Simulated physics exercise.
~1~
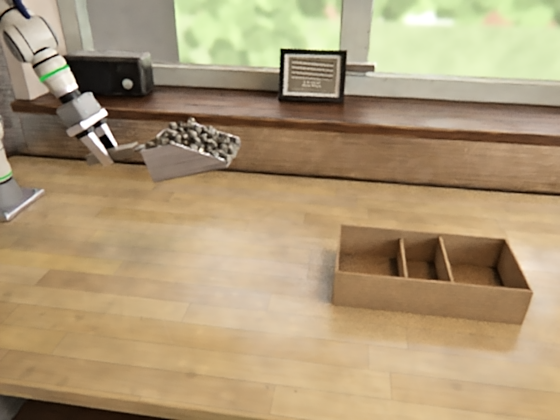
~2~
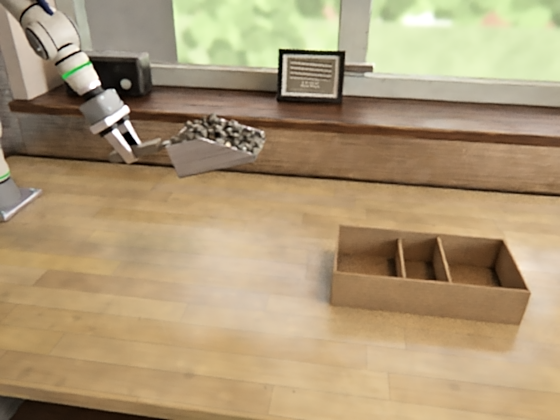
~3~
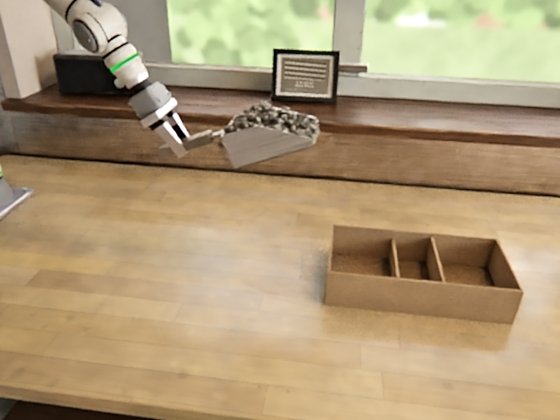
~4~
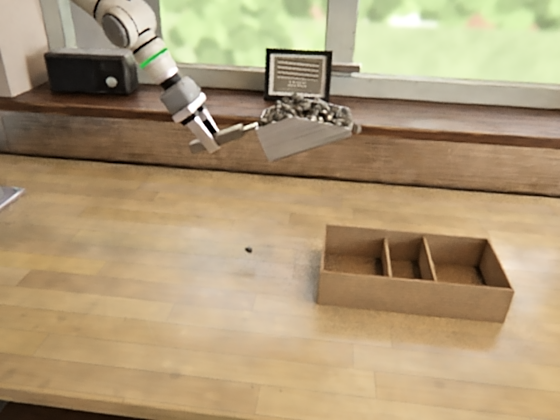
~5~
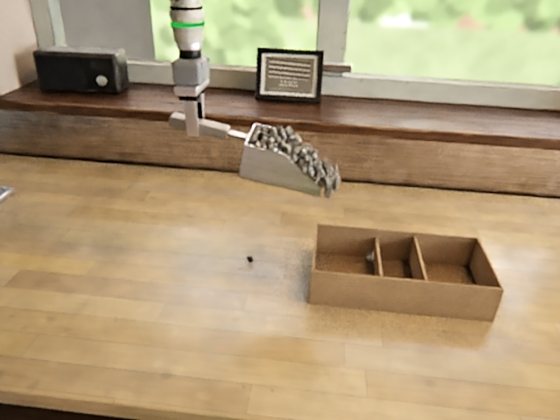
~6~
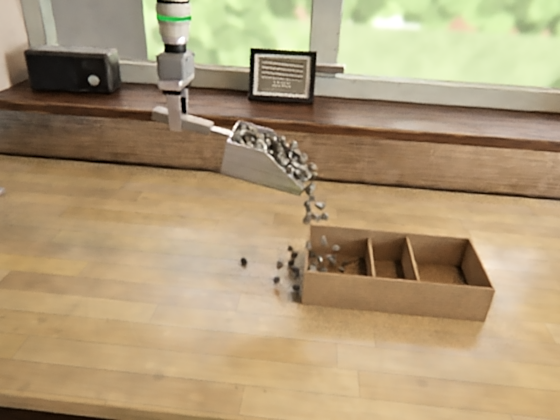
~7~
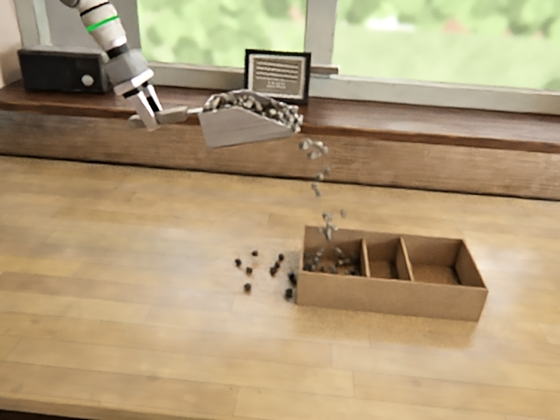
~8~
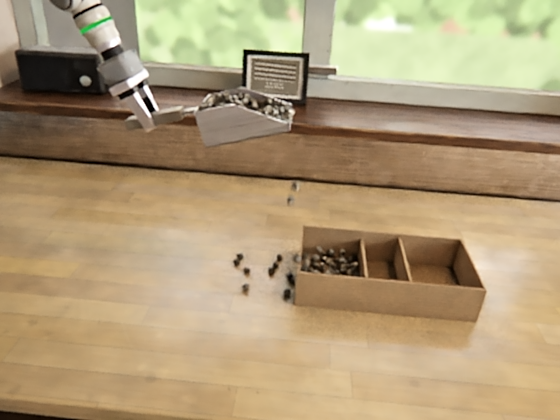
A white and grey robot arm at the upper left holds a pale grey scoop heaped with small grey pebbles above a light wooden table, seen from slightly above. An open brown box with three compartments sits at the right, and a dark radio and a framed sign stand before a window. The arm carries the scoop right, and a stray pebble drops onto the table. The scoop then tips forward, pouring pebbles into the box's left compartment and onto the table beside it. Finally it lifts and tilts back, still well filled, as the last pebbles fall.
